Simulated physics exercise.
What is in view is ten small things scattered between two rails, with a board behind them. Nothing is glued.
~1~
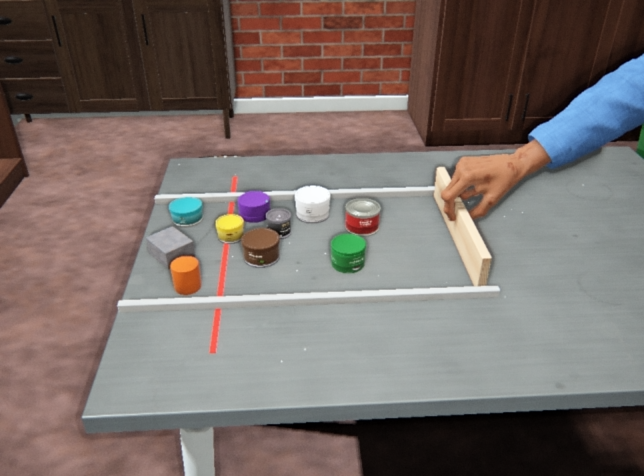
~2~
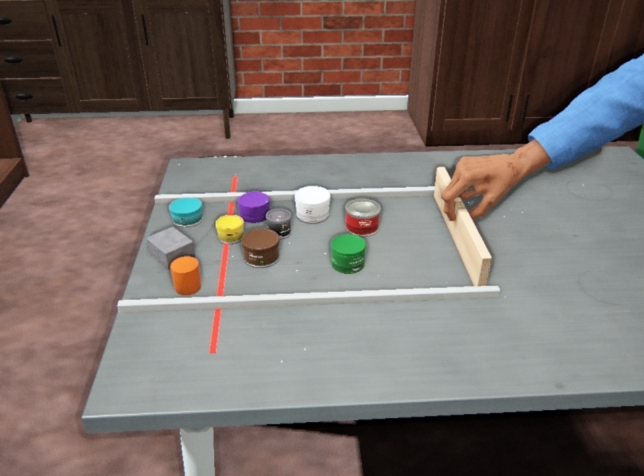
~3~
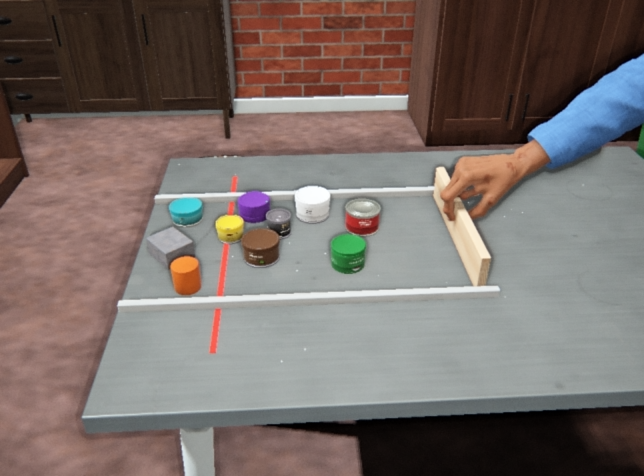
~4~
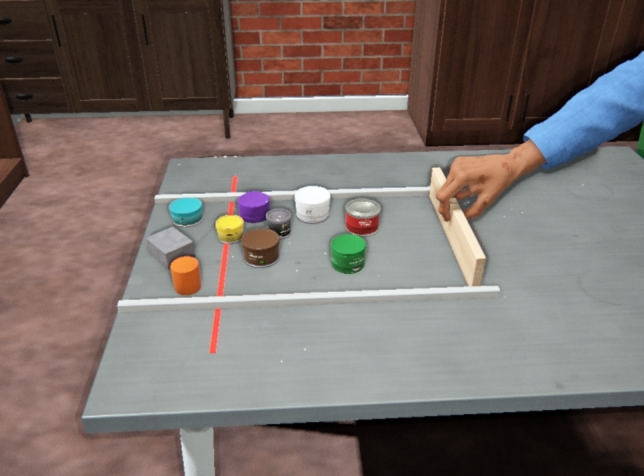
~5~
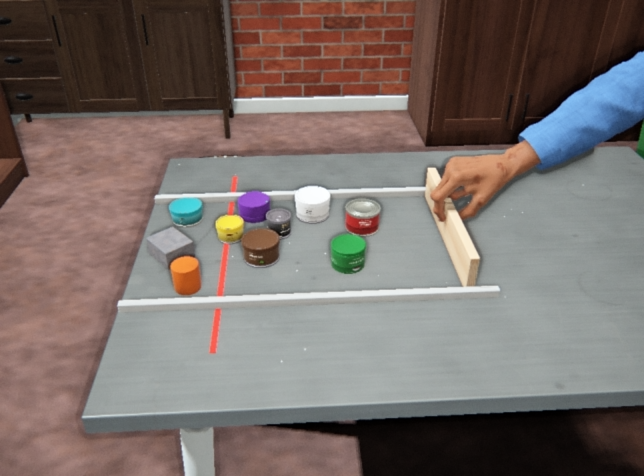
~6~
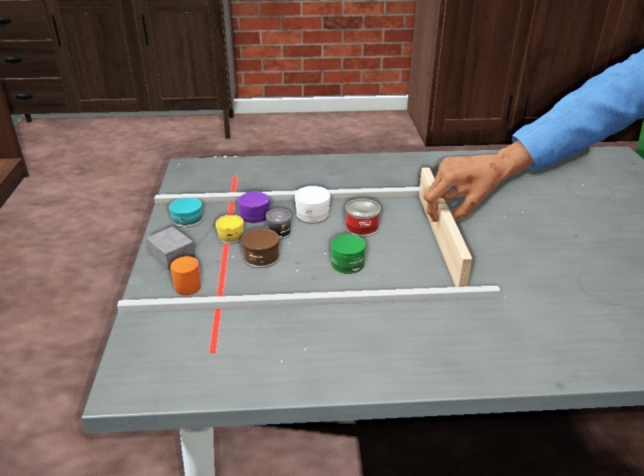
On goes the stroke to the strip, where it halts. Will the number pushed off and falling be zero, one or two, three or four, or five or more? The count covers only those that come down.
The number of pieces cleared off the edge is going to be nothing.
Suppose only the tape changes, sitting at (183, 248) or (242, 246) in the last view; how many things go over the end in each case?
Down on the floor: 4 and 0.
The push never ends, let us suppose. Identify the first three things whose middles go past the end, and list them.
They are the turquoise tin, then the grey block, then the purple lid.
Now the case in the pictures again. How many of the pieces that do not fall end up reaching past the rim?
That'd be 1.
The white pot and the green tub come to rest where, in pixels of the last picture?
Taking them in turn, first comes (213, 204), then (205, 264).
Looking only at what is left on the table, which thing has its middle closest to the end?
It is the turquoise tin.
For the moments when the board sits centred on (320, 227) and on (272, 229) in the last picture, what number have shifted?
I get 4 at the one place and 7 at the other.
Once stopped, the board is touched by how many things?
It's 4 of them.
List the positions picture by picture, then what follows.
The first frame shows grey block (171, 247); turquoise tin (187, 212); orange lid (186, 276); board (459, 223); tape (226, 246).
The second frame shows turquoise tin (187, 212); black pot (279, 224).
The third frame shows orange lid (186, 276); red pot (363, 218).
The fourth frame shows grey block (171, 247); white pot (313, 205).
The fifth frame shows turquoise tin (187, 212); purple lid (254, 207).
The sixth frame shows grey block (171, 247); turquoise tin (187, 212); orange lid (186, 276); board (442, 223); tape (226, 246).
Early on, none off yet; grey block at rest near (171, 247); turquoise tin at rest near (187, 212); orange lid at rest near (186, 276).
Finally, the number that fall off is zero.
